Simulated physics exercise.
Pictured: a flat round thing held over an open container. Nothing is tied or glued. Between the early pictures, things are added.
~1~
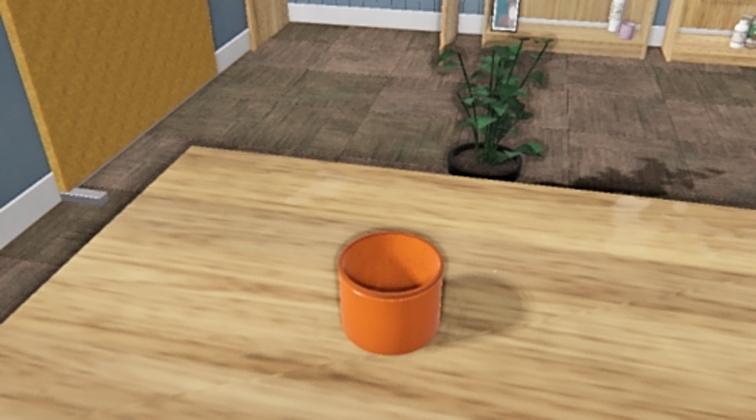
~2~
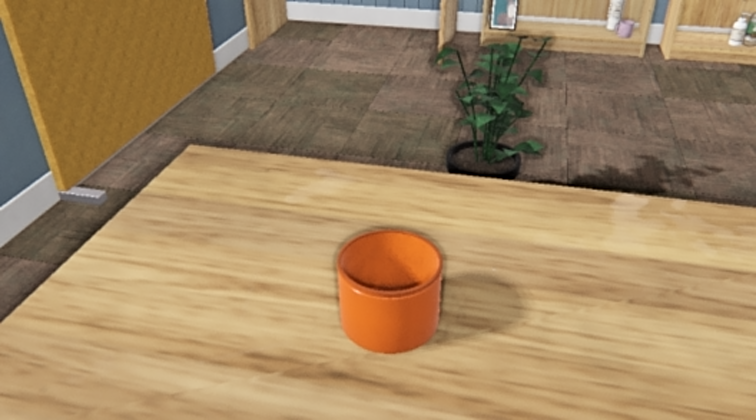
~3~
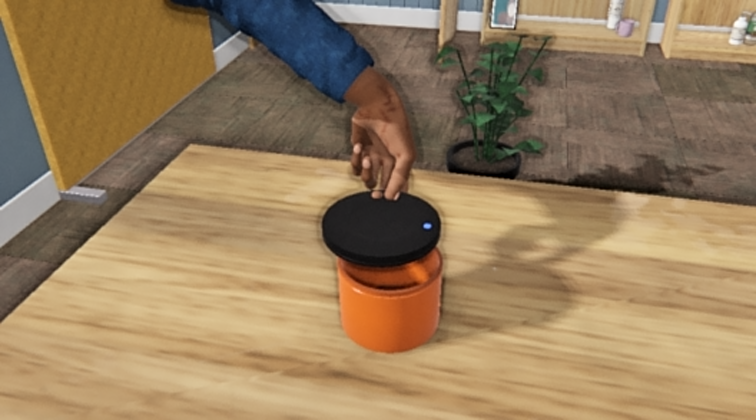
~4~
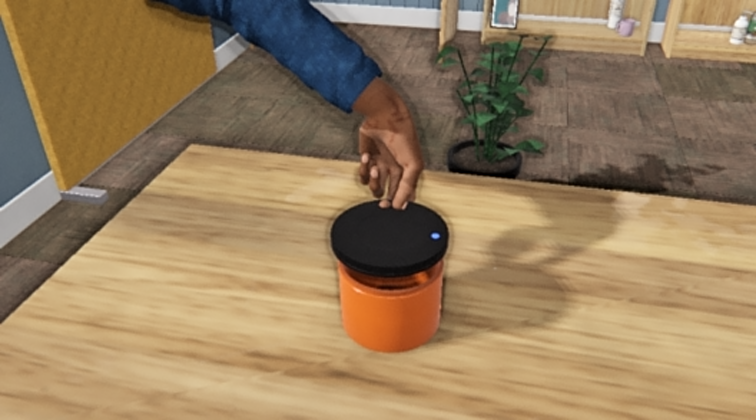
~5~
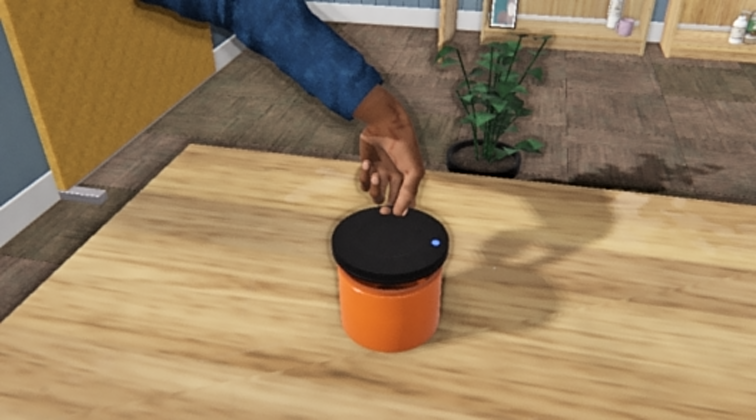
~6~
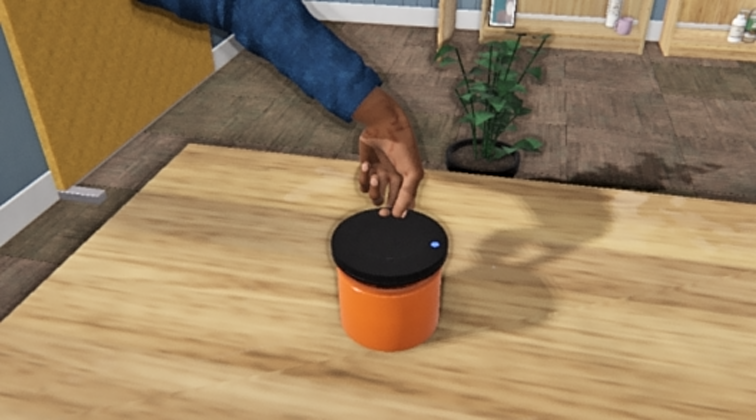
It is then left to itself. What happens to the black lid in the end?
It stays on top, covering the opening.
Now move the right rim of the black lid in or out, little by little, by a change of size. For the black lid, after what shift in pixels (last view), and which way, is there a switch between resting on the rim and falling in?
Shift: 8 px, leftward.
Then, 0.10 s on from there, black lid moving near (390, 252).
Then, 0.40 s on from there, black lid sitting on the rim near (390, 252).
In the end, the black lid works as a lid, near (390, 252).
